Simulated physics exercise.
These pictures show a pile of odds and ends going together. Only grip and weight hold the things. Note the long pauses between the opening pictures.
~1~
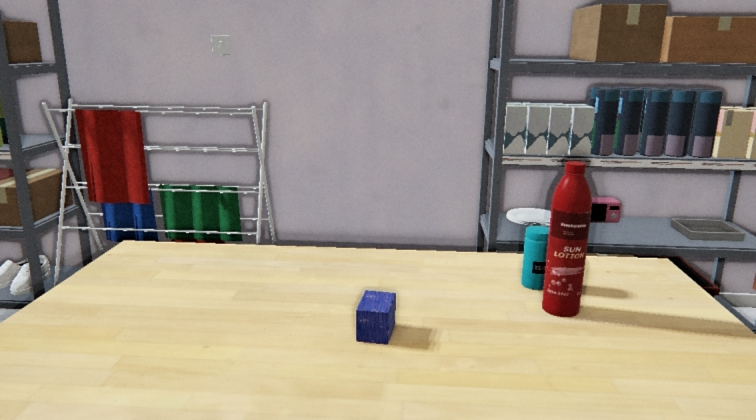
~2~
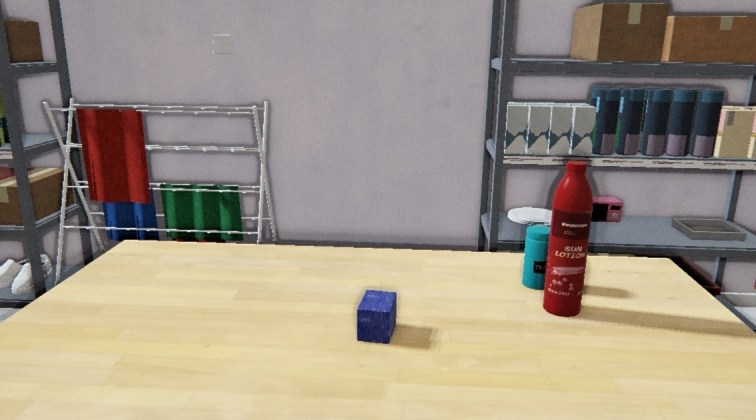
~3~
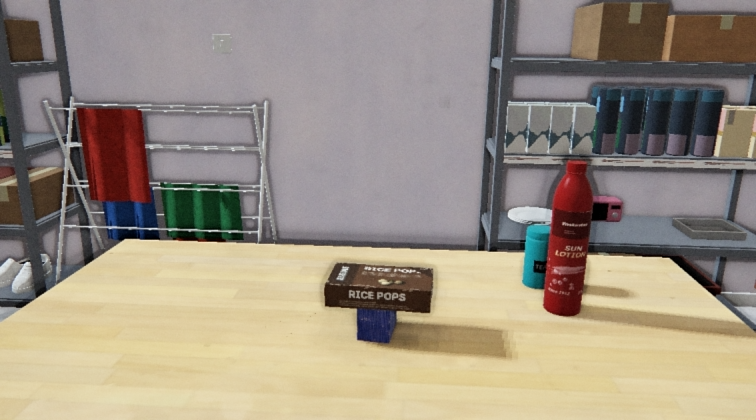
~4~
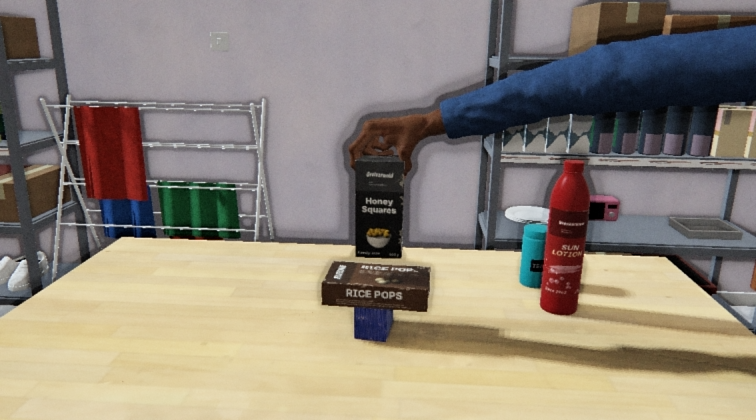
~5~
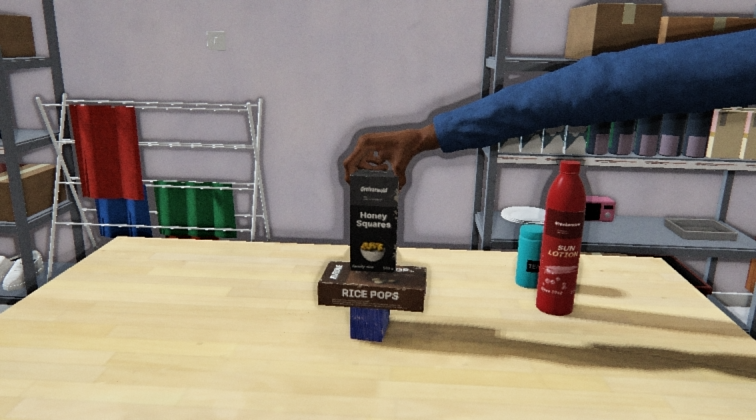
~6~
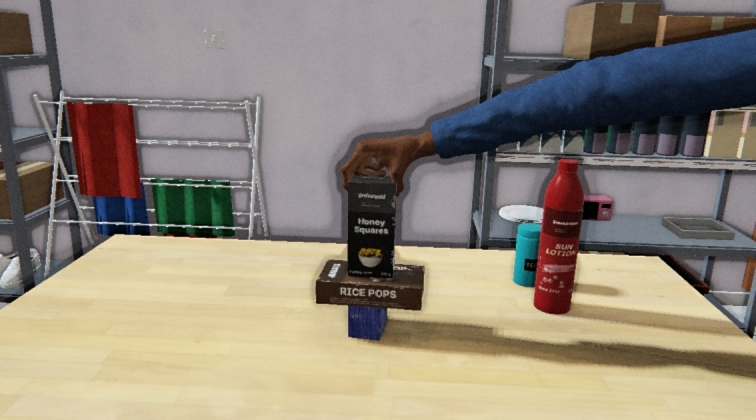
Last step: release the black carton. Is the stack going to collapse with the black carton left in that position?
It endures.
Then, 0.20 s past the last view, nothing moves.
Then, 0.60 s past the last view, black carton resting near (372, 227).
Finally, all 5 still in place. Final places as the last picture's camera would see them, black carton near (372, 227). The pile stays up.
